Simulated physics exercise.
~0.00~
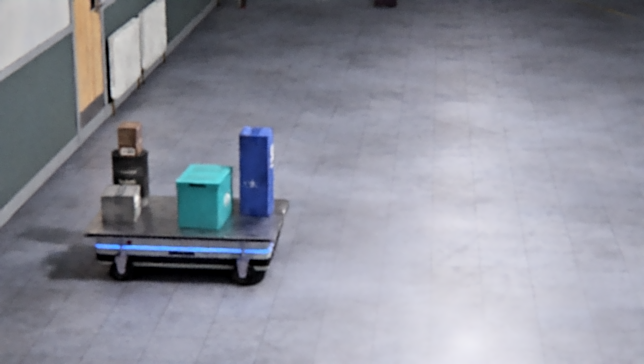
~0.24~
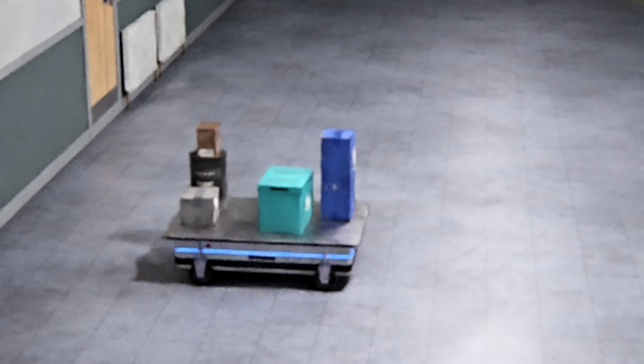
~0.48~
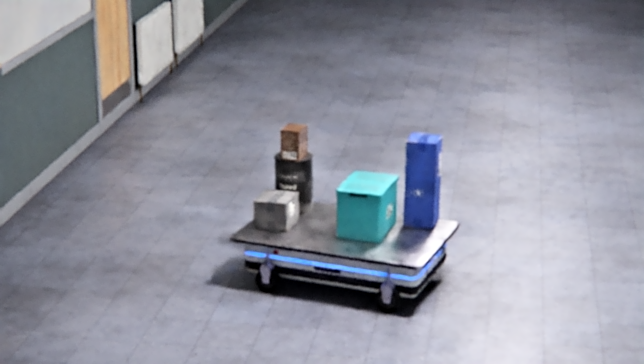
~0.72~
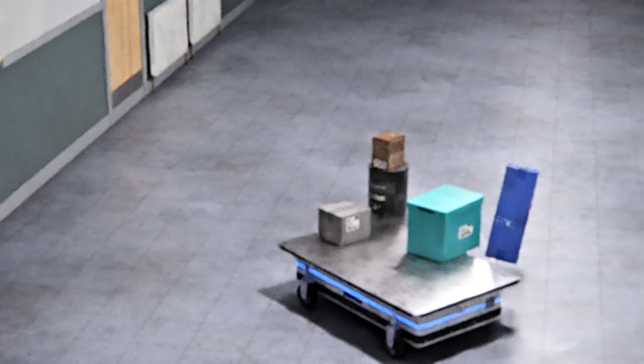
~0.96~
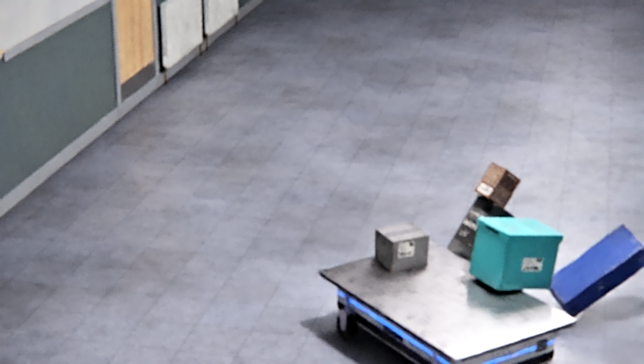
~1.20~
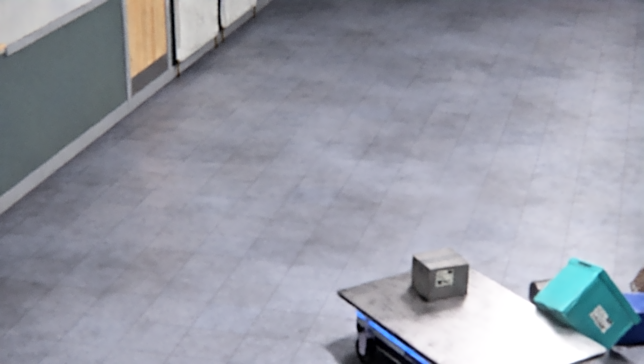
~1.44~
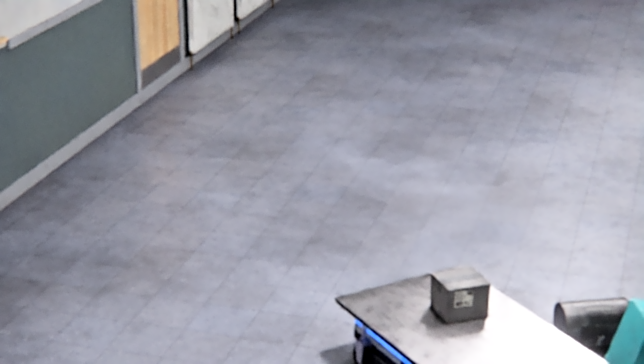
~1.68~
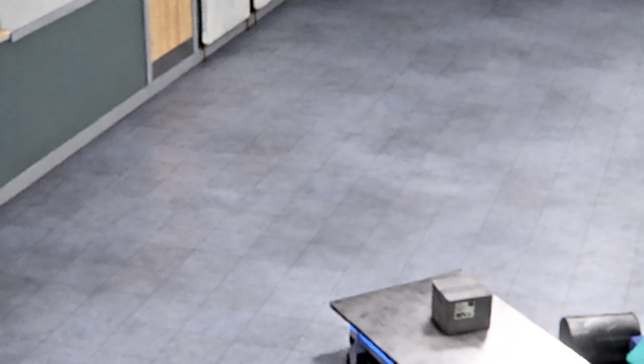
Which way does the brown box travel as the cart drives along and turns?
The brown box moves to the right, first riding on top of the black pail and then tipping over toward that side.
